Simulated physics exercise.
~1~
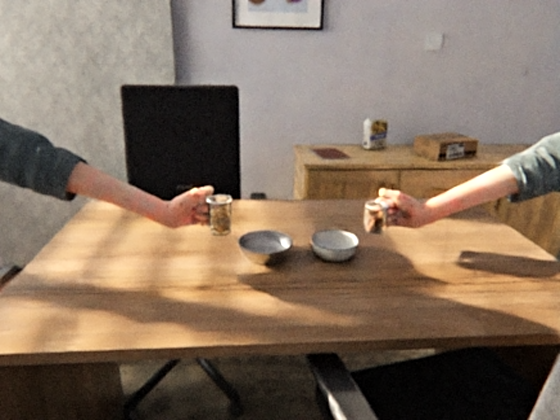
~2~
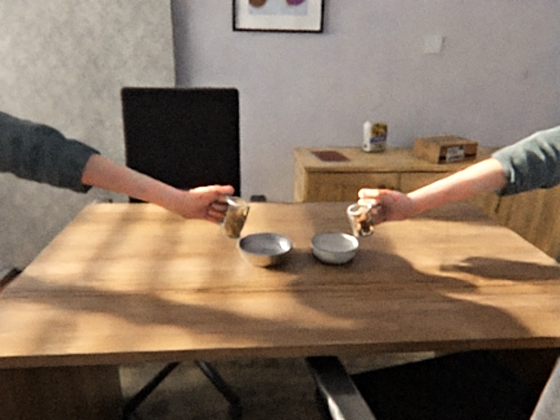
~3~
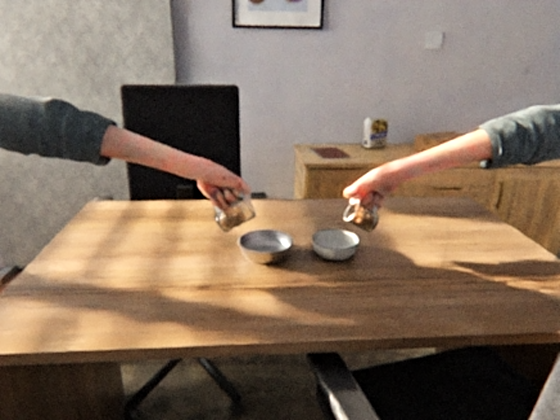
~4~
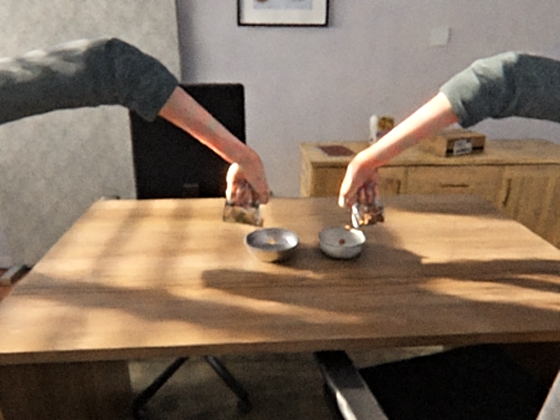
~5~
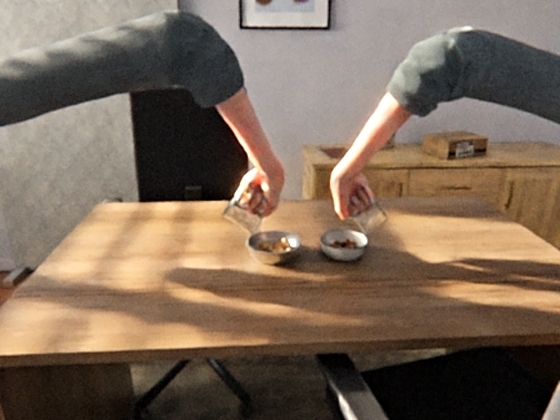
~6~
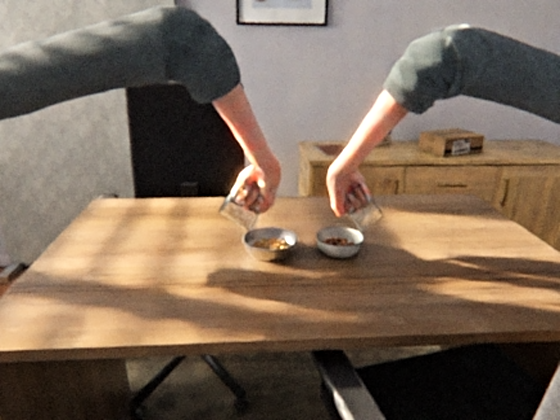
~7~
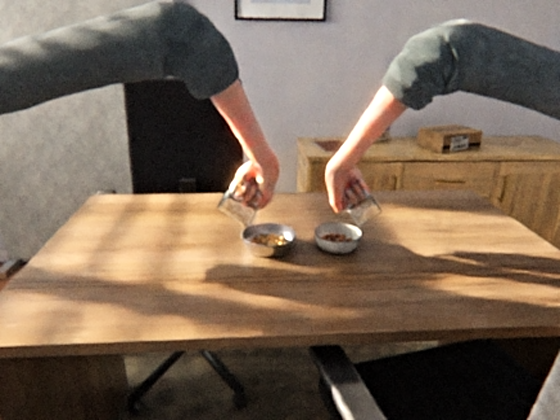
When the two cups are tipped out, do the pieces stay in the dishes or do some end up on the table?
The pieces stay in the dishes. Both the left and the right dish take everything poured from the cups, with none left on the table.
